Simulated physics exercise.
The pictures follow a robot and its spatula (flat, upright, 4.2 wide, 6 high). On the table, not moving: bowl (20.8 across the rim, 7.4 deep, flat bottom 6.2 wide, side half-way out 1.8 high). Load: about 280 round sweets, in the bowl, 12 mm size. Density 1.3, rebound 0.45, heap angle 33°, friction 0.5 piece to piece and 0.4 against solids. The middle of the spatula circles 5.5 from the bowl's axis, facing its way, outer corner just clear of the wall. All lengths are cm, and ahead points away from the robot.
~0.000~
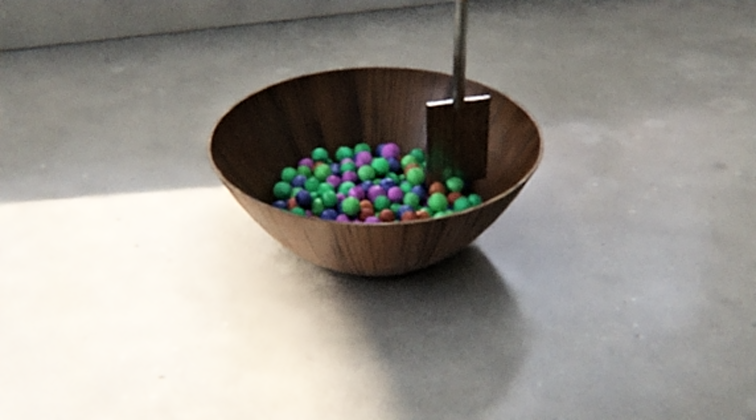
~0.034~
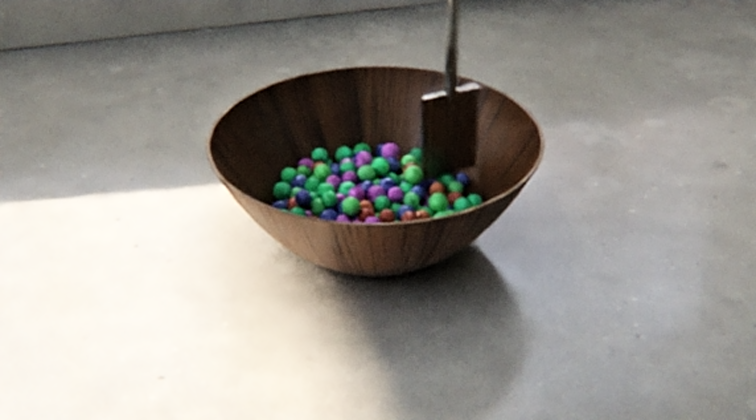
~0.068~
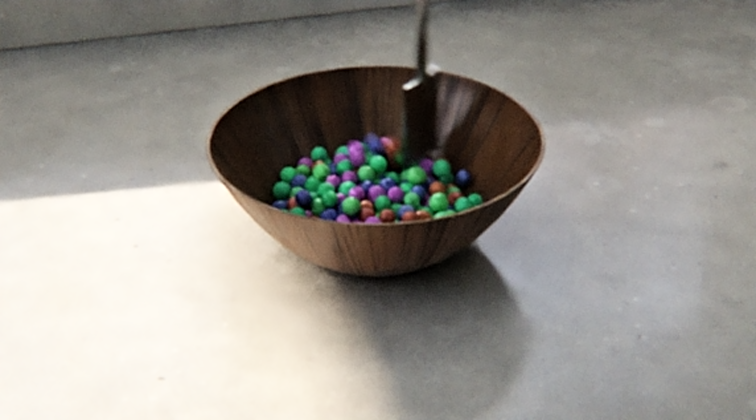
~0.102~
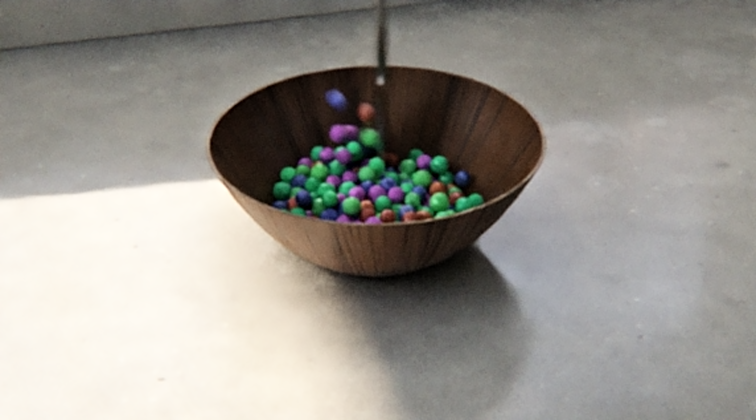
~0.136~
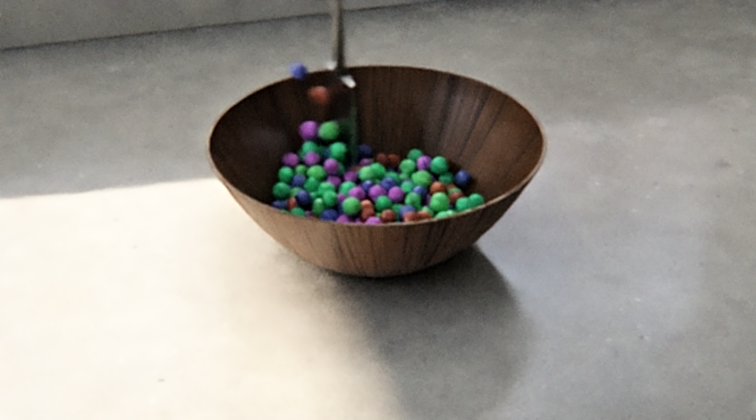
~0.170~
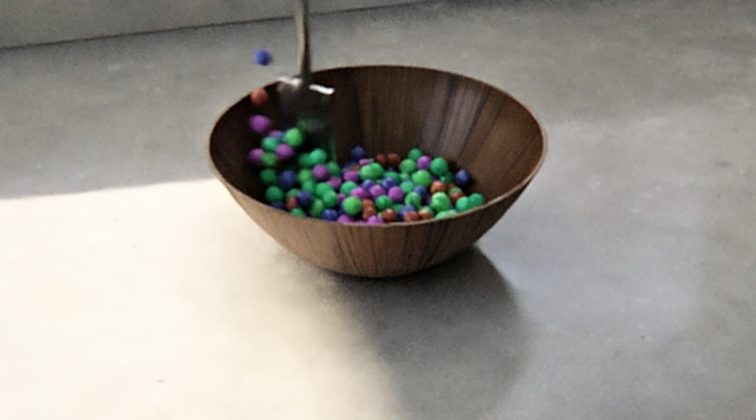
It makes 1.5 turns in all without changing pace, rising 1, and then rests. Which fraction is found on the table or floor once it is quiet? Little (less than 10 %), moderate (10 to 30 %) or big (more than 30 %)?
Share on the table or floor: Little (less than 10 %).
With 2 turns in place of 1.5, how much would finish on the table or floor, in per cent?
It would be near 10 per cent.
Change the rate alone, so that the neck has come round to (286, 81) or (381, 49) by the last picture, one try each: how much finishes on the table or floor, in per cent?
Some 20 and 0 per cent.
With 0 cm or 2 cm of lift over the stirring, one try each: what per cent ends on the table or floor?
Some 15 and 5 per cent.
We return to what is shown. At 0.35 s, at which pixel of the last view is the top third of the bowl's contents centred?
At about (430, 208).
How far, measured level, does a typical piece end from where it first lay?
About 1 cm.
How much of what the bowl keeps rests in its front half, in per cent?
About 50 per cent.
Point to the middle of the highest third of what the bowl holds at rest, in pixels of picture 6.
At about (393, 203).
After 0.35 s, 287° round, highest piece 10 above the table; 273 in the bowl, 1 on the table or floor, 3 in flight or on the tool.
After 0.53 s, 84° round, highest piece 8 above the table; 262 in the bowl, 13 on the table or floor, 2 in flight or on the tool.
After 0.82 s, 180° round, highest piece 5 above the table; 262 in the bowl, 15 on the table or floor.
After 1.52 s, 180° round, highest piece 5 above the table; 262 in the bowl, 15 on the table or floor.
In the end, 262 in the bowl, 15 on the table or floor. That is 5 % on the table or floor.
